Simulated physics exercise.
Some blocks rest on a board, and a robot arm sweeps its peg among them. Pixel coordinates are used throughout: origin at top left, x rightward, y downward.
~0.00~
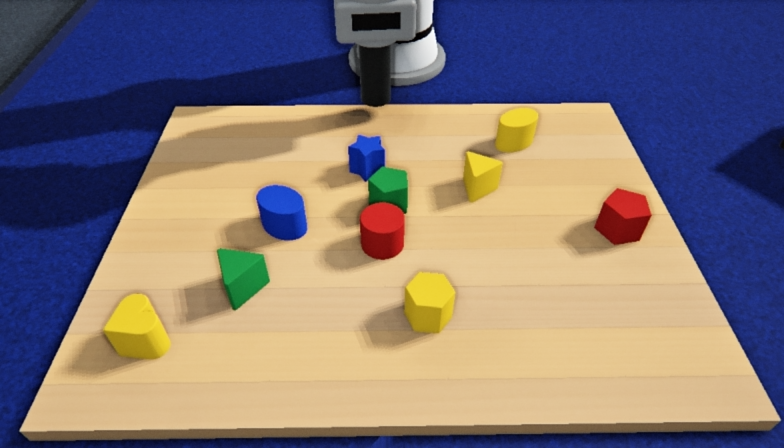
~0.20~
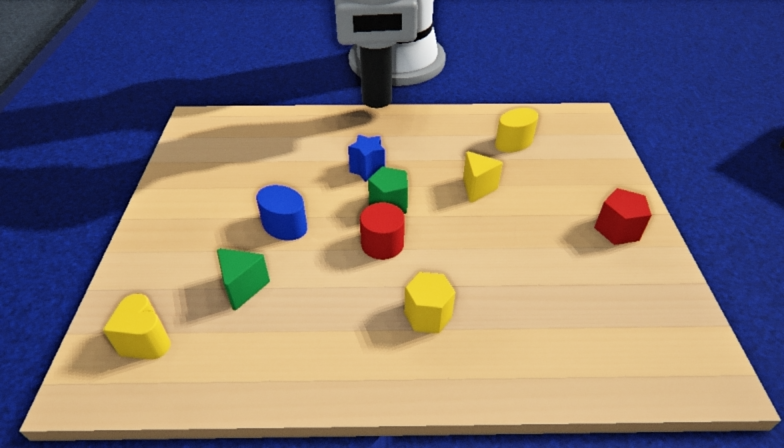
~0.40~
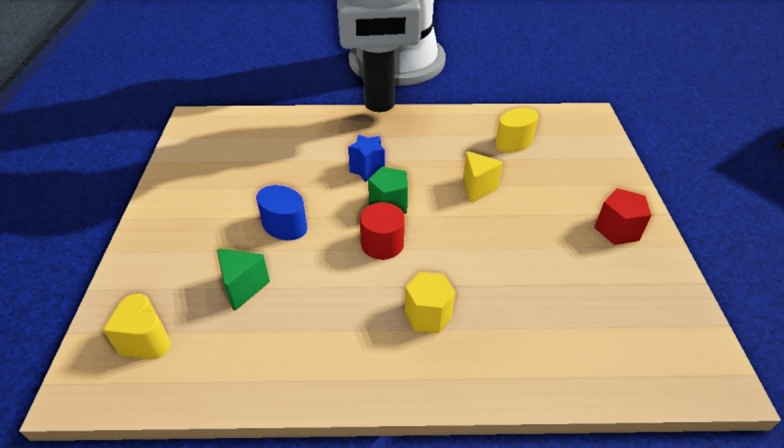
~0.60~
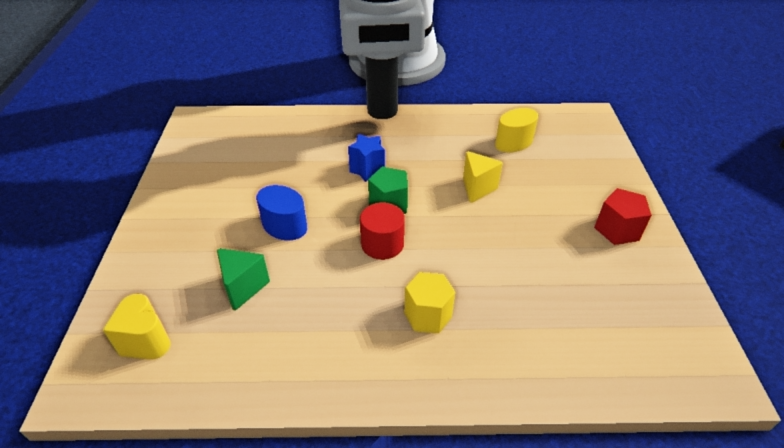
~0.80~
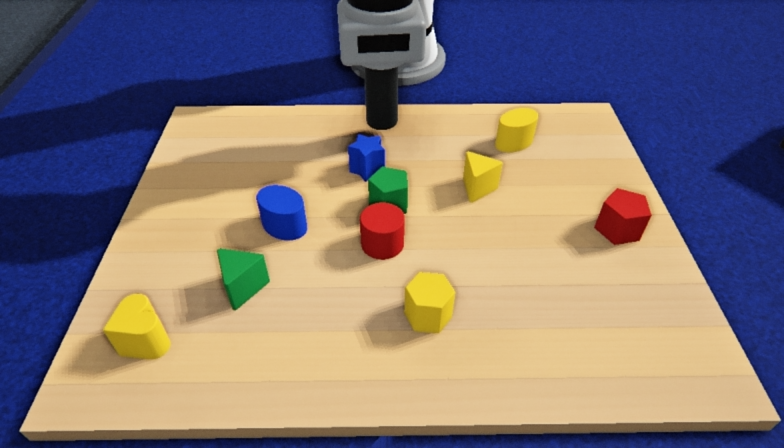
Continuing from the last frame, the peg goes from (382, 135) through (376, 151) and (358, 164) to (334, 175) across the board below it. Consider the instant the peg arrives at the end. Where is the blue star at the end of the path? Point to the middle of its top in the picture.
The middle of its upper face should be somewhere near (355, 162).
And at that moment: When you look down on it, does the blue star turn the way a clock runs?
No
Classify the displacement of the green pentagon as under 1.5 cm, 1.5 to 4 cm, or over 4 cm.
The best fit is under 1.5 cm.
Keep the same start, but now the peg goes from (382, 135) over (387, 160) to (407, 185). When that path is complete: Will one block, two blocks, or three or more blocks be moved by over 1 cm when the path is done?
The number of blocks that move over 1 cm is one.
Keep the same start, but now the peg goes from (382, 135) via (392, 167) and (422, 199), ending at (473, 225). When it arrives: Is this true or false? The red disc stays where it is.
The claim holds.
On the path given first. One third of the way, peg (376, 138); nothing pushed yet.
Two thirds of the way, peg (357, 151); blue star (359, 157), turned 15° anticlockwise.
At the end, peg (332, 161); blue star (355, 162), turned 50° anticlockwise; green pentagon still.
